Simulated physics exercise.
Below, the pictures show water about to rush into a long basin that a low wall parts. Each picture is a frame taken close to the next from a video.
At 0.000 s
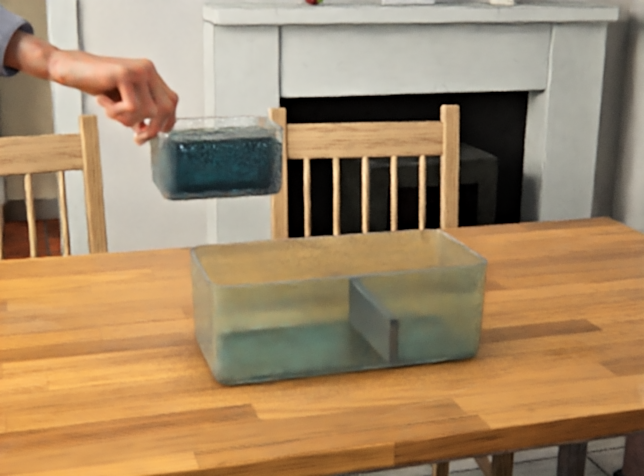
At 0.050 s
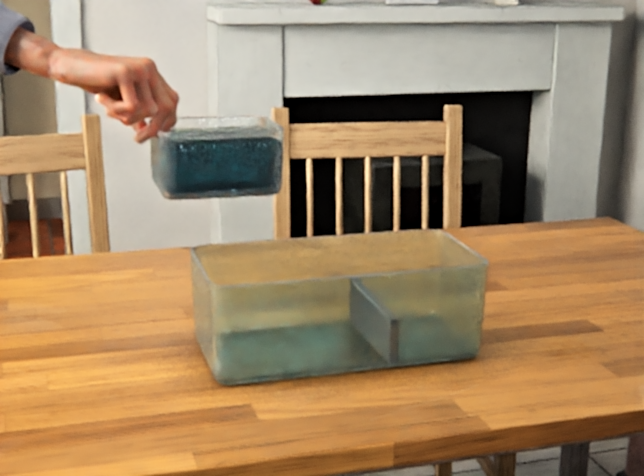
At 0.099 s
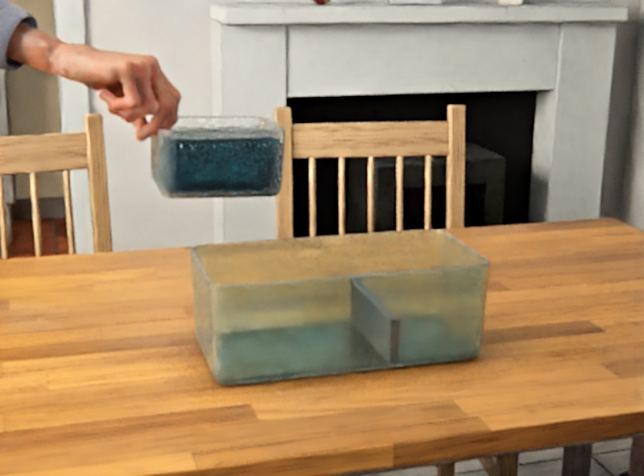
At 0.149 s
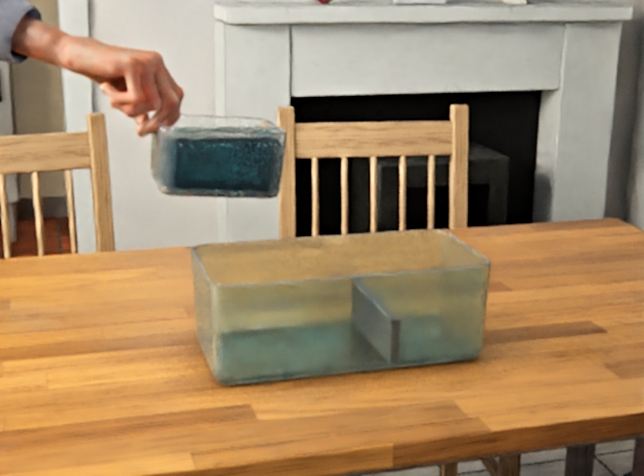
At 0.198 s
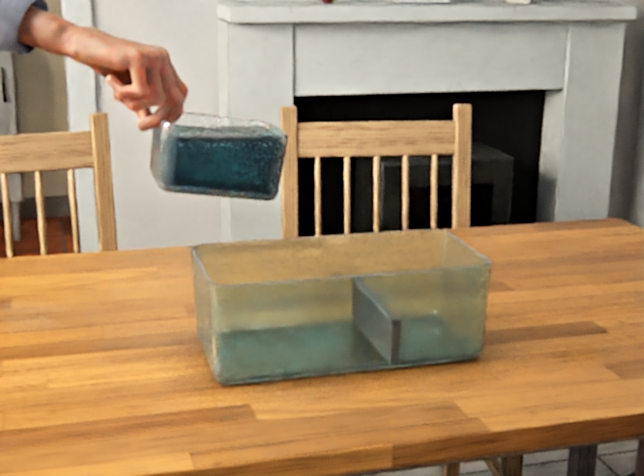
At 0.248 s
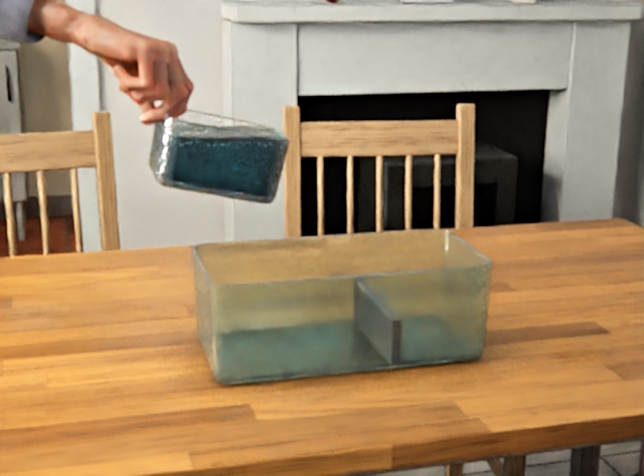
Hand holding a small clear container of dark blue water above a divided basin on a wooden table, slowly tilting it rightward.
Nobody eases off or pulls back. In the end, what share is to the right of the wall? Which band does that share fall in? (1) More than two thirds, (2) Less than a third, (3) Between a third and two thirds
Answer: 2.
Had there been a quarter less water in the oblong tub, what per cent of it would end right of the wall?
Some 0 parts in a hundred, give or take.
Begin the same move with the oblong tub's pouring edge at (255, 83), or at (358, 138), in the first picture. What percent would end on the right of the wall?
5 and 80 in a hundred.
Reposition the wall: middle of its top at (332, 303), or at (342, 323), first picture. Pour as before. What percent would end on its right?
50 % and 45 %, roughly.
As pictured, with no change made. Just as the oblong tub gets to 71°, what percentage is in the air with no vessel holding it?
Something like 35 per cent of it.
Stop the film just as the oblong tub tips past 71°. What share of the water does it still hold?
45 per cent, roughly.
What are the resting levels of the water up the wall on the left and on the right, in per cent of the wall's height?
It settles around 40 on the left side and around 0 on the right side.
A moment on, the oblong tub is tipped part way and 43 per cent is still to pour, 22 is left of the wall and 0 right of it.
Next, the oblong tub is tipped right over and 7 per cent is still to pour, 86 is left of the wall and 1 right of it.
Then the oblong tub is tipped right over and 0 per cent is still to pour, 97 is left of the wall and 2 right of it.
Later the oblong tub is tipped right over and 0 per cent is still to pour, 97 is left of the wall and 2 right of it.
In the end 97 per cent lies left of the wall, 2 right of it and 1 outside.
